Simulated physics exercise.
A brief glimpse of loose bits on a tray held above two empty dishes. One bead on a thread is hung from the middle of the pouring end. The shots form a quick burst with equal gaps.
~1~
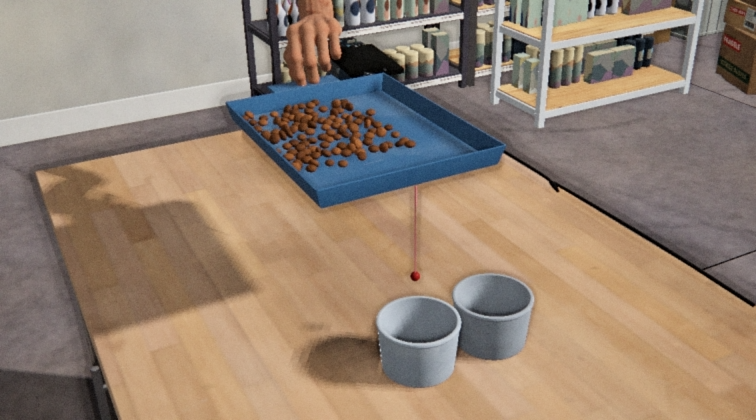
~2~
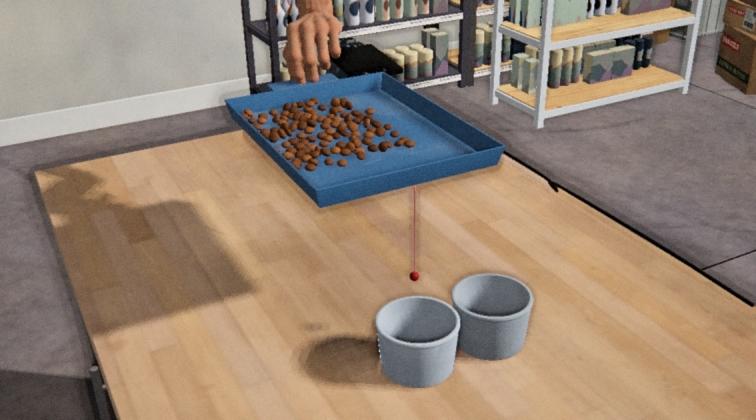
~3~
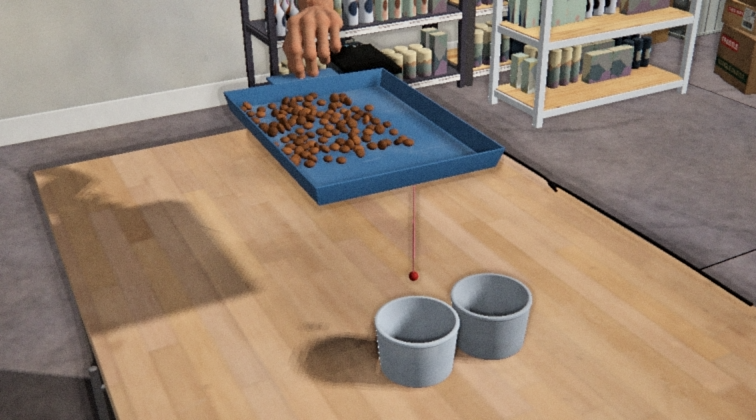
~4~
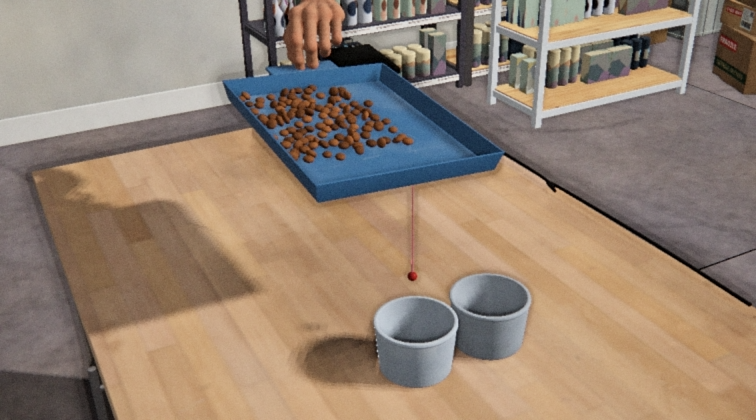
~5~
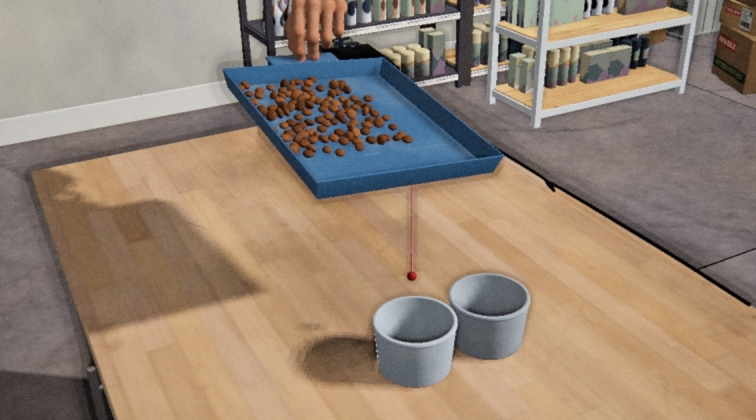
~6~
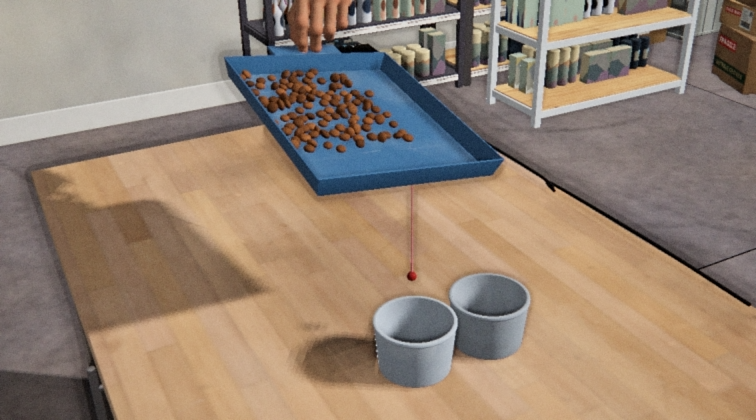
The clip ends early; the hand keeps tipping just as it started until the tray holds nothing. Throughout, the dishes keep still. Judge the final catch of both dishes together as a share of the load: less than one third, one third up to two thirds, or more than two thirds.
The combined catch is less than one third.
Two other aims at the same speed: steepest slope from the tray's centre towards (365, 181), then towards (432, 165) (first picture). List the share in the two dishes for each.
Case one near 10 %; case two near 50 %.
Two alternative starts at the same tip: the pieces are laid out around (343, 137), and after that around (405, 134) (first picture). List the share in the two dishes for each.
First case around 10 %, second case around 10 %.
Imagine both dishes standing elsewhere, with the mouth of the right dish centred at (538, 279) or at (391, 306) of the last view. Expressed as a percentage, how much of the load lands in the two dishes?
0 %, then 0 %.
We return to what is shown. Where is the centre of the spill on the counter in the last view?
At about (486, 297).
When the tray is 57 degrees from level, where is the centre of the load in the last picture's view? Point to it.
(464, 172).
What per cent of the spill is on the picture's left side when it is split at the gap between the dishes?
I'd put it at close to 20 per cent.
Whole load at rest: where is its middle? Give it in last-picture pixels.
I'd mark it at roughly (486, 300).
Soon after the last picture, tray tipped steeply; most on the tray; a stray few outside both; a small part in the air.
A little later, tray tipped right over; about a third on the tray; a small part in the right dish; about half outside both; a small part in the air.
Later still, tray tipped past a quarter turn; a small part in the right dish; nearly all outside both.
At rest, tray tipped past a quarter turn; none in the left dish; a small part in the right dish; nearly all outside both.
